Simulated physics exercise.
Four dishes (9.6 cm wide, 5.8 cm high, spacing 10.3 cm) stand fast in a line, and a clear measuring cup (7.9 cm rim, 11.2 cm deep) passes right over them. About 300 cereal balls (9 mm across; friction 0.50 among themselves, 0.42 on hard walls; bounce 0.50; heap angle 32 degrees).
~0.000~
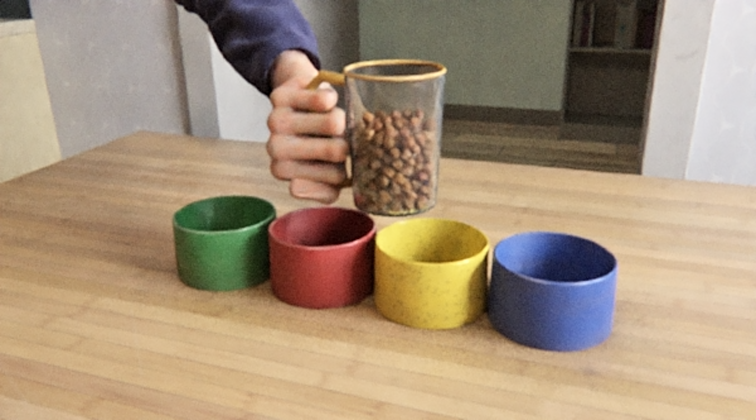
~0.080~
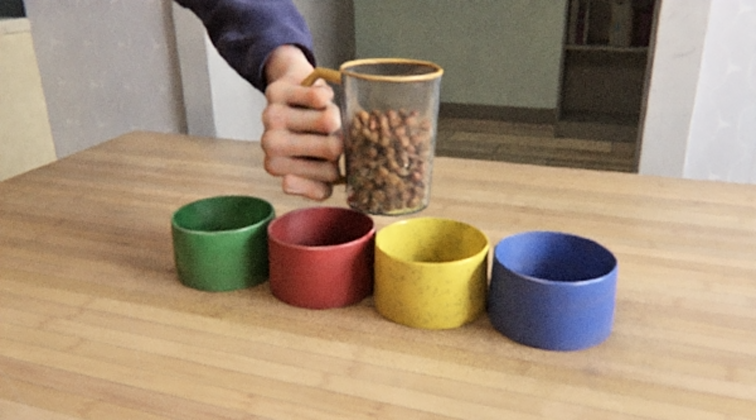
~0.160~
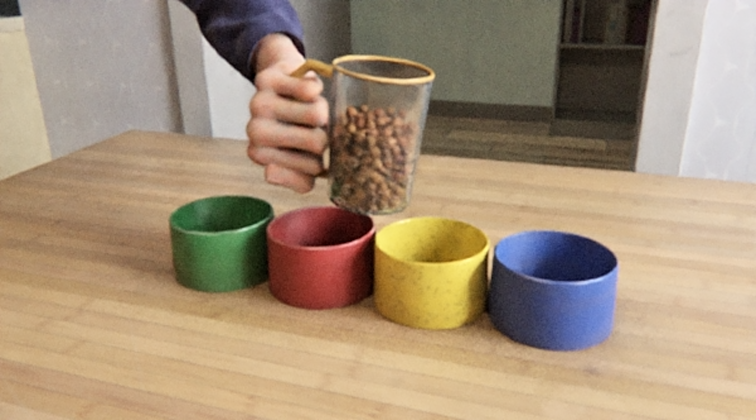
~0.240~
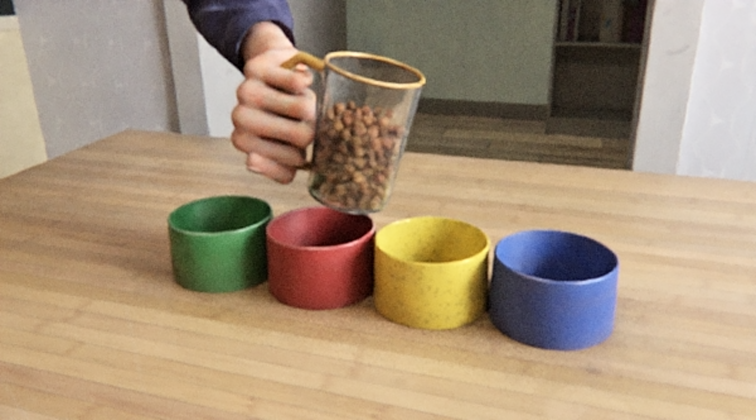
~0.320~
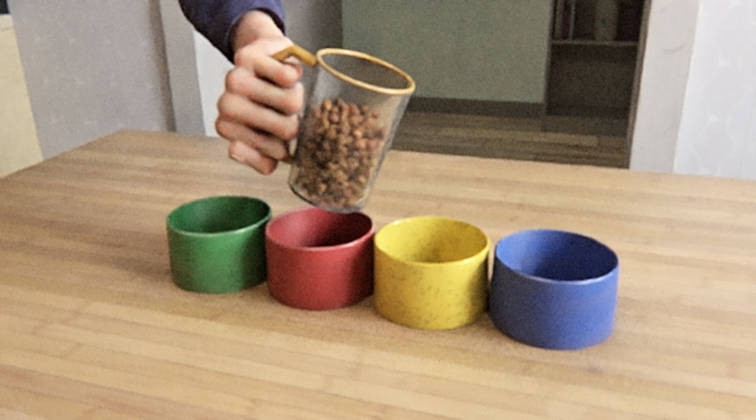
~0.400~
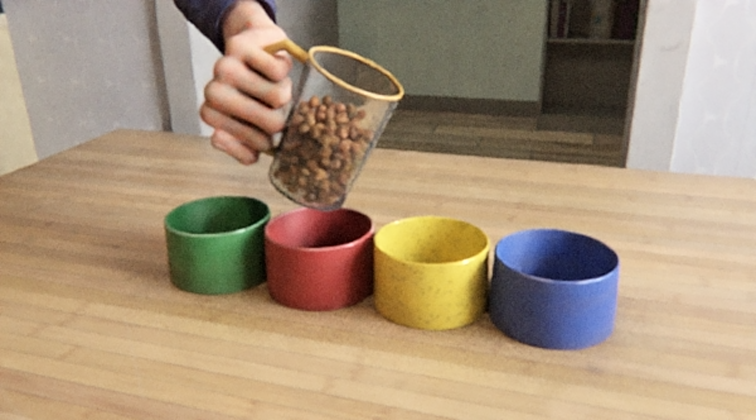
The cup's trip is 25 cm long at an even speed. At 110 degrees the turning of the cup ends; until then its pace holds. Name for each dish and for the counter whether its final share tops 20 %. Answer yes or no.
Red dish: No; blue dish: No; green dish: Yes; yellow dish: No; on the counter: No.
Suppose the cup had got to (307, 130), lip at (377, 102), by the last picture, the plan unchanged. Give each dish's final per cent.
Red 0; blue 0; green 100; yellow 0.
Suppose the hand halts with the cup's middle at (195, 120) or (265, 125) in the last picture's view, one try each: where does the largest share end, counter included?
The winner: Red; red.
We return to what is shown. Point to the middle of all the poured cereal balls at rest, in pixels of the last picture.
Near (219, 245).
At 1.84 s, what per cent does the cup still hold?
Some 60 per cent of the load.
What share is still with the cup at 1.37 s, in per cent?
About 100 per cent.
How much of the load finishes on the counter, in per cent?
Some 0 per cent.
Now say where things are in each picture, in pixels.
The first picture shows cup at (395, 138), tilt 0 degrees, lip at (442, 72), moved 0.0 cm; middle of the pieces at (393, 157); blue dish at (554, 256); yellow dish at (432, 240); red dish at (323, 226); green dish at (225, 213).
The second picture shows cup at (389, 137), tilt 2 degrees, lip at (439, 73), moved 0.4 cm; middle of the pieces at (388, 156).
The third picture shows cup at (376, 136), tilt 8 degrees, lip at (431, 78), moved 1.6 cm; middle of the pieces at (372, 154).
The fourth picture shows cup at (361, 134), tilt 14 degrees, lip at (421, 83), moved 2.9 cm; middle of the pieces at (356, 152).
The fifth picture shows cup at (346, 133), tilt 20 degrees, lip at (411, 90), moved 4.2 cm; middle of the pieces at (339, 150).
The sixth picture shows cup at (331, 132), tilt 26 degrees, lip at (399, 96), moved 5.5 cm; middle of the pieces at (323, 148); blue dish at (556, 254); yellow dish at (432, 240); red dish at (320, 226); green dish at (218, 215). The cup turns about 75 degrees a second and travels 16 cm a second.
After 0.98 s, tilt 69 degrees; cup holds 100 %.
After 1.37 s, tilt 99 degrees; cup holds 100 %.
After 1.84 s, tilt 110 degrees; cup holds 60 %, green 40 %.
In the end, at 3.3 s, red 0 %, blue 0 %, green 100 %, yellow 0 %, counter 0 %.
